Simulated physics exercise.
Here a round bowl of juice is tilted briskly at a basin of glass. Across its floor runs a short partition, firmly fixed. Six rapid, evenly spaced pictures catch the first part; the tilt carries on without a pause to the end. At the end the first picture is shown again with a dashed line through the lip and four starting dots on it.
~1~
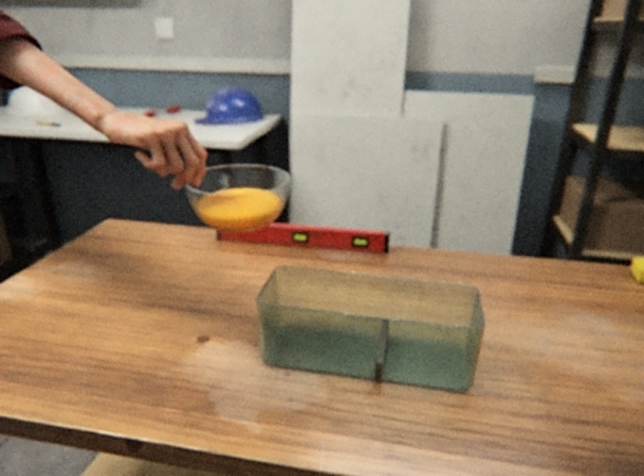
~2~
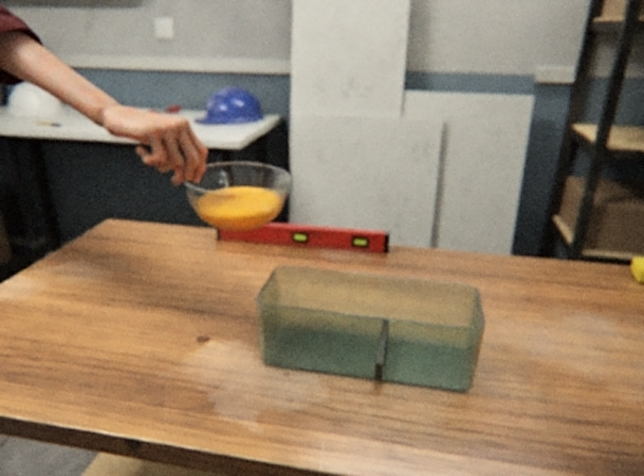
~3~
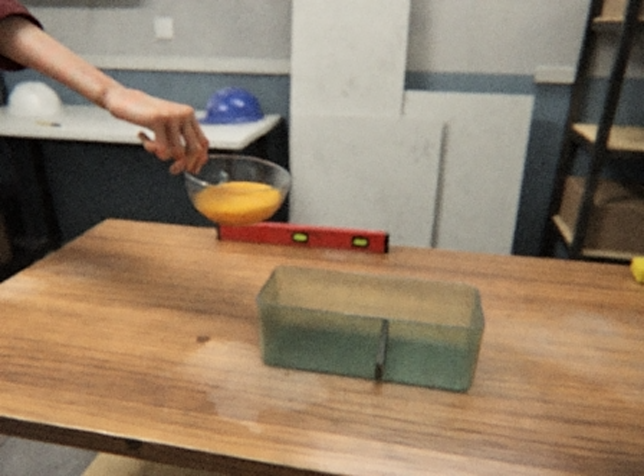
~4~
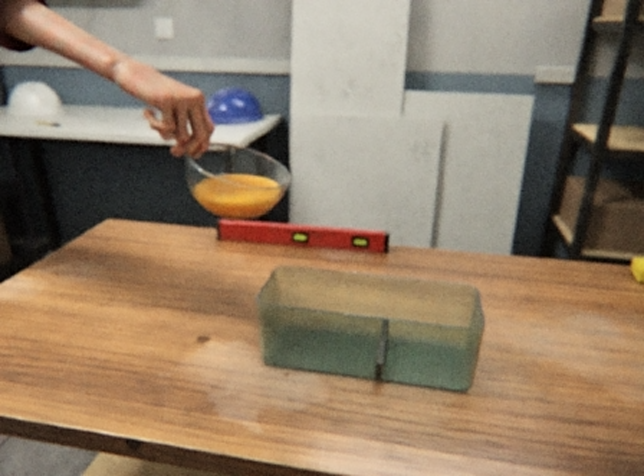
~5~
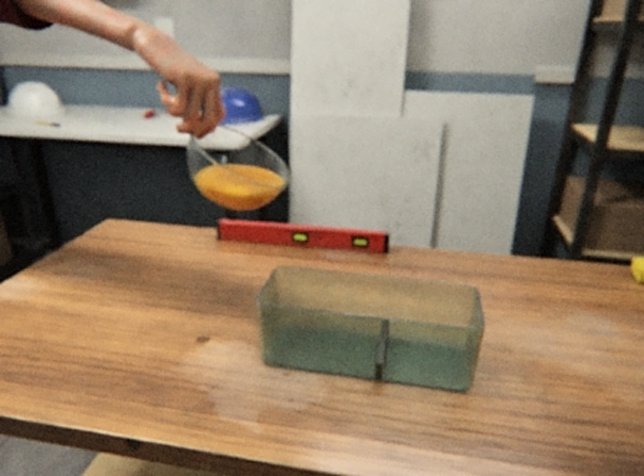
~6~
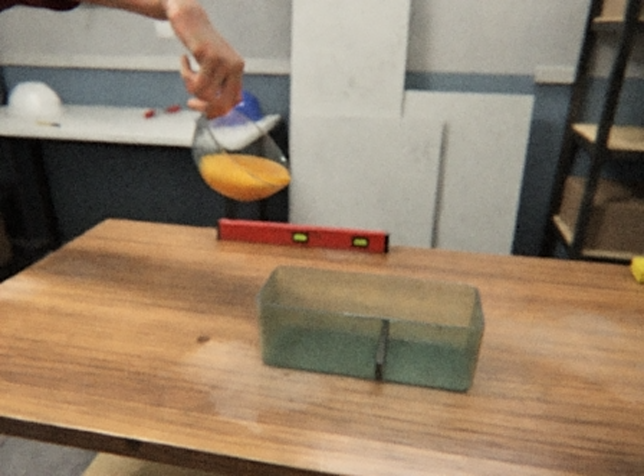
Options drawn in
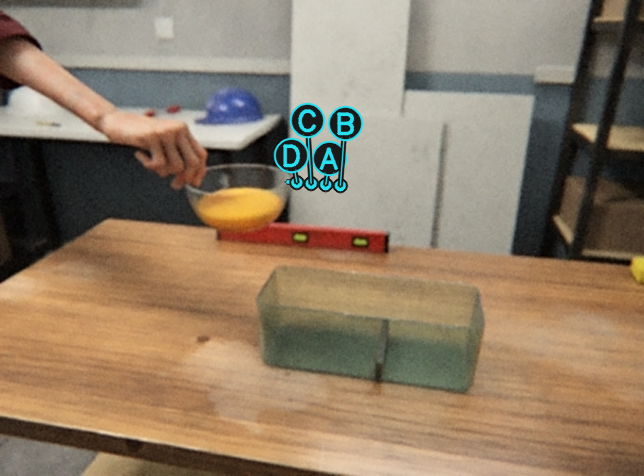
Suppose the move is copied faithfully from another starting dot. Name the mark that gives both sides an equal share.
C beats the others.
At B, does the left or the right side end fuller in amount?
The right one.
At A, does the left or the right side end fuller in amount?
The right one.
On the marked copy, A at (325, 184); B at (340, 185); C at (311, 183); D at (296, 182).
With A, about 16 % ends left of the wall and 82 % right of it.
With B, about 16 % ends left of the wall and 80 % right of it; 4 % is lost outside.
With C, about 53 % ends left of the wall and 45 % right of it.
With D, about 83 % ends left of the wall and 11 % right of it; 5 % is lost outside.
